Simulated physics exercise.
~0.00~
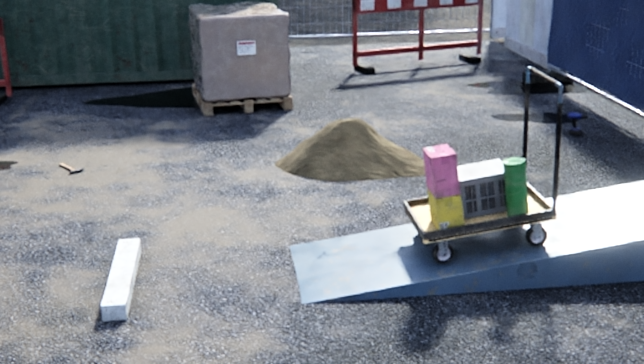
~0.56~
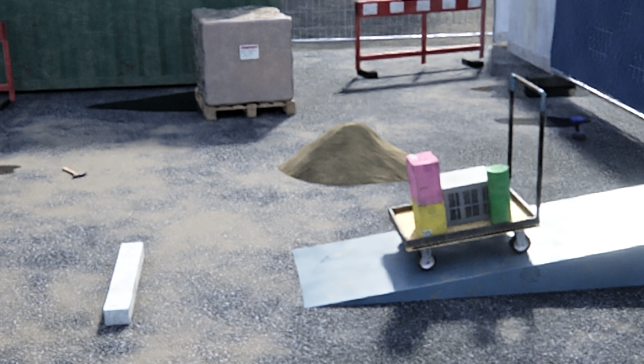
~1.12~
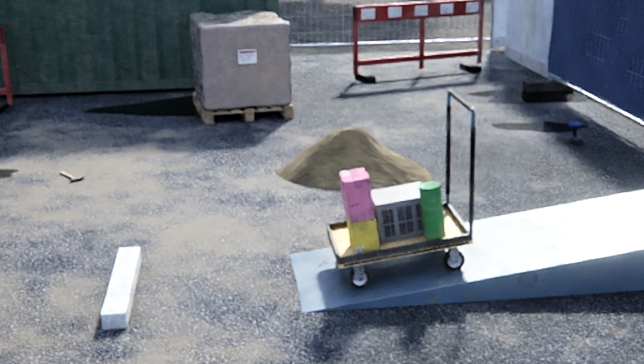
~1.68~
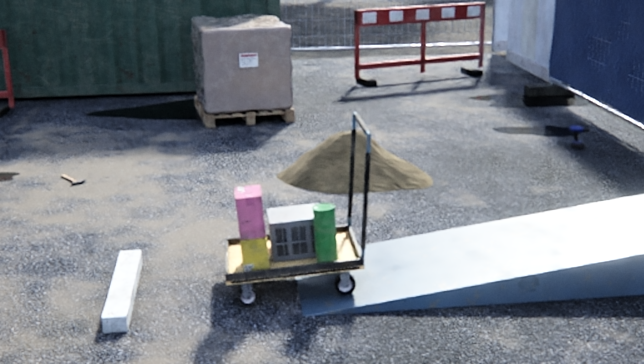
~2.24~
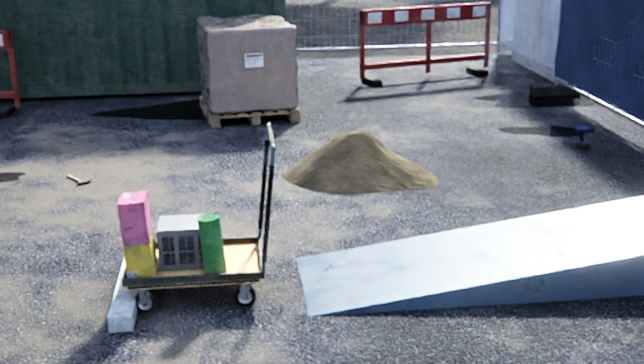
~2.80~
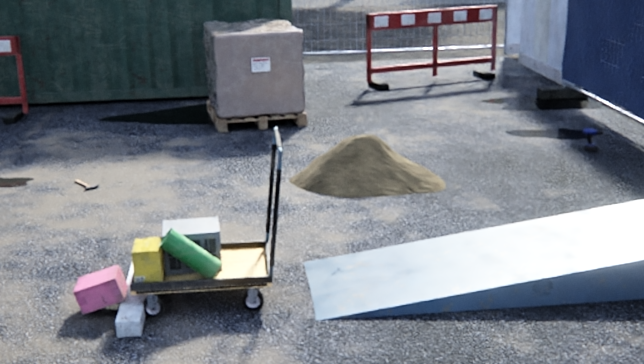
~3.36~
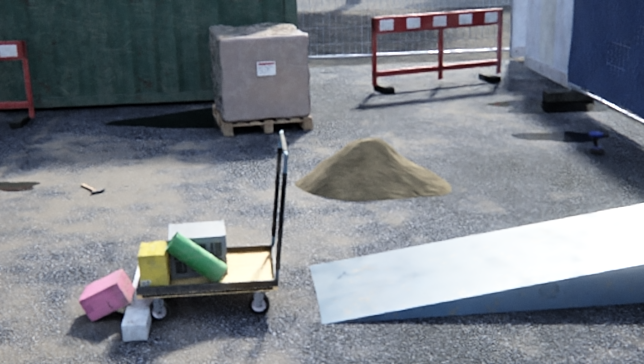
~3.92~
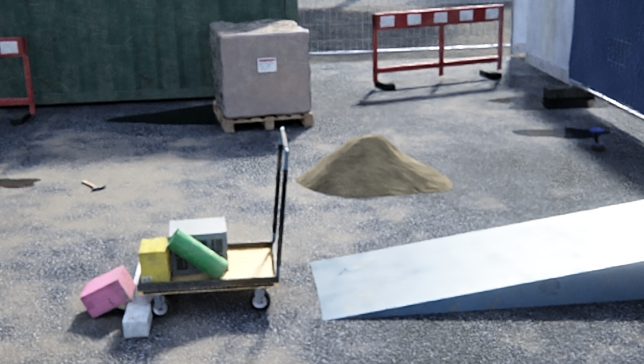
A flat trolley carrying a pink box, yellow parcel, grey crate and green canister rolled left down a ramp and across the ground to a pale kerb, where the pink box toppled off over the front and the canister tipped, staying leaning on the deck.
